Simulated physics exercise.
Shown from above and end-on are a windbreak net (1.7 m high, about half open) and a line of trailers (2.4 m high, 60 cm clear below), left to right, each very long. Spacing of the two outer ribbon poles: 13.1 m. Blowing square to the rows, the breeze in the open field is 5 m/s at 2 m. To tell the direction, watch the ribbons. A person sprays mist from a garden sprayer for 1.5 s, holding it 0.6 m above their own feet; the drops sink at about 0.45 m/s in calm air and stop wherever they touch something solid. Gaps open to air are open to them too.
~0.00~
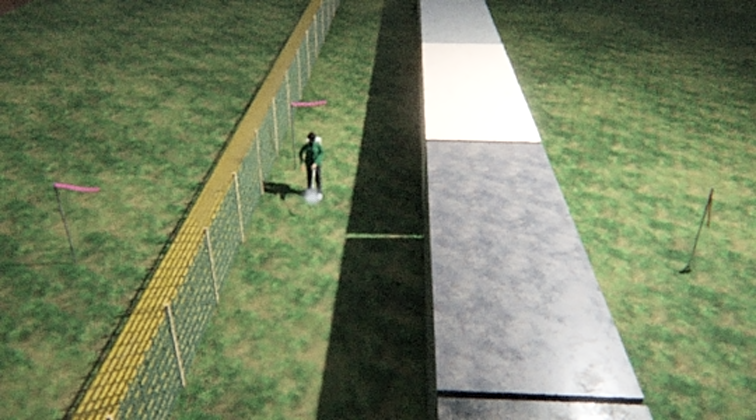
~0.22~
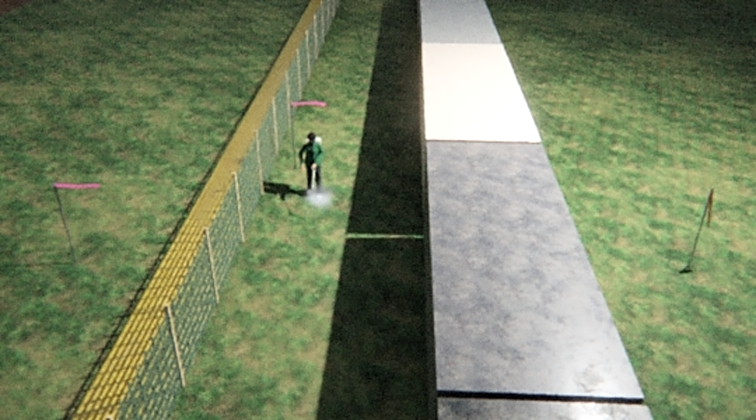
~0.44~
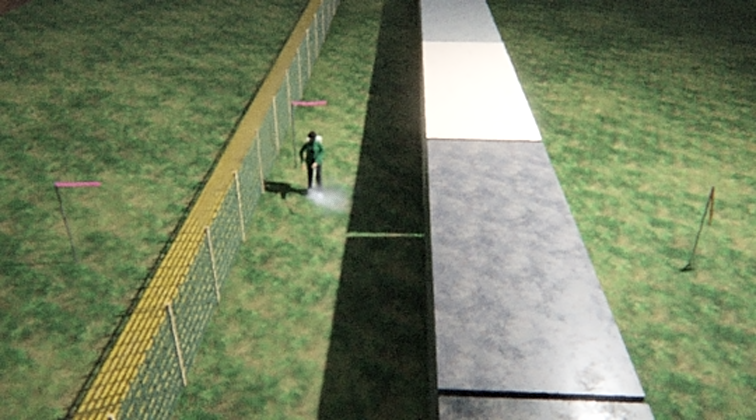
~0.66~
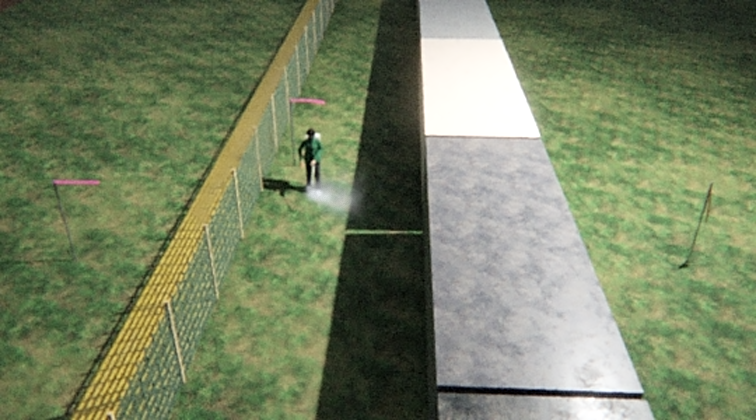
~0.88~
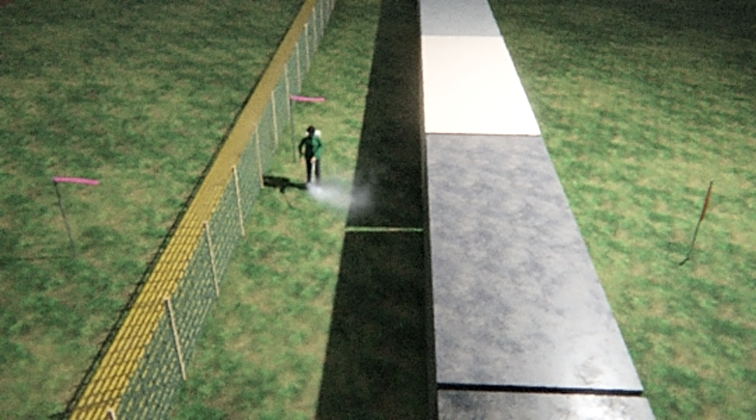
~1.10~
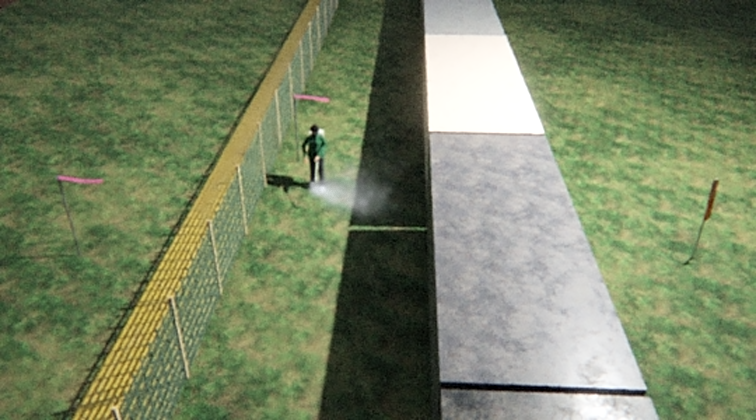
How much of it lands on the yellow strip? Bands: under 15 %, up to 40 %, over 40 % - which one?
Estimate: Less than 15 %.
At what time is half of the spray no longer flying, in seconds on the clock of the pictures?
That should be around 2.4 seconds.
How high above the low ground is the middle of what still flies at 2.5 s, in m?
Middle height: Approx. 0.4 m.
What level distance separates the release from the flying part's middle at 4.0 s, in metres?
Estimate: Some 4.0 m.
After 2.5 s, 0 % lies on the yellow strip; 53 % has touched down or left; the middle of what still flies is 0.4 m above the low ground, near (389, 195).
After 4.0 s, 0 % lies on the yellow strip; 87 % has touched down or left; the middle of what still flies is 0.7 m above the low ground, near (497, 186).
After 8.0 s, 0 % lies on the yellow strip; 95 % has touched down or left.
After 20.0 s, 0 % lies on the yellow strip; 100 % has touched down or left.
After 45.0 s, 0 % lies on the yellow strip; 100 % has touched down or left.
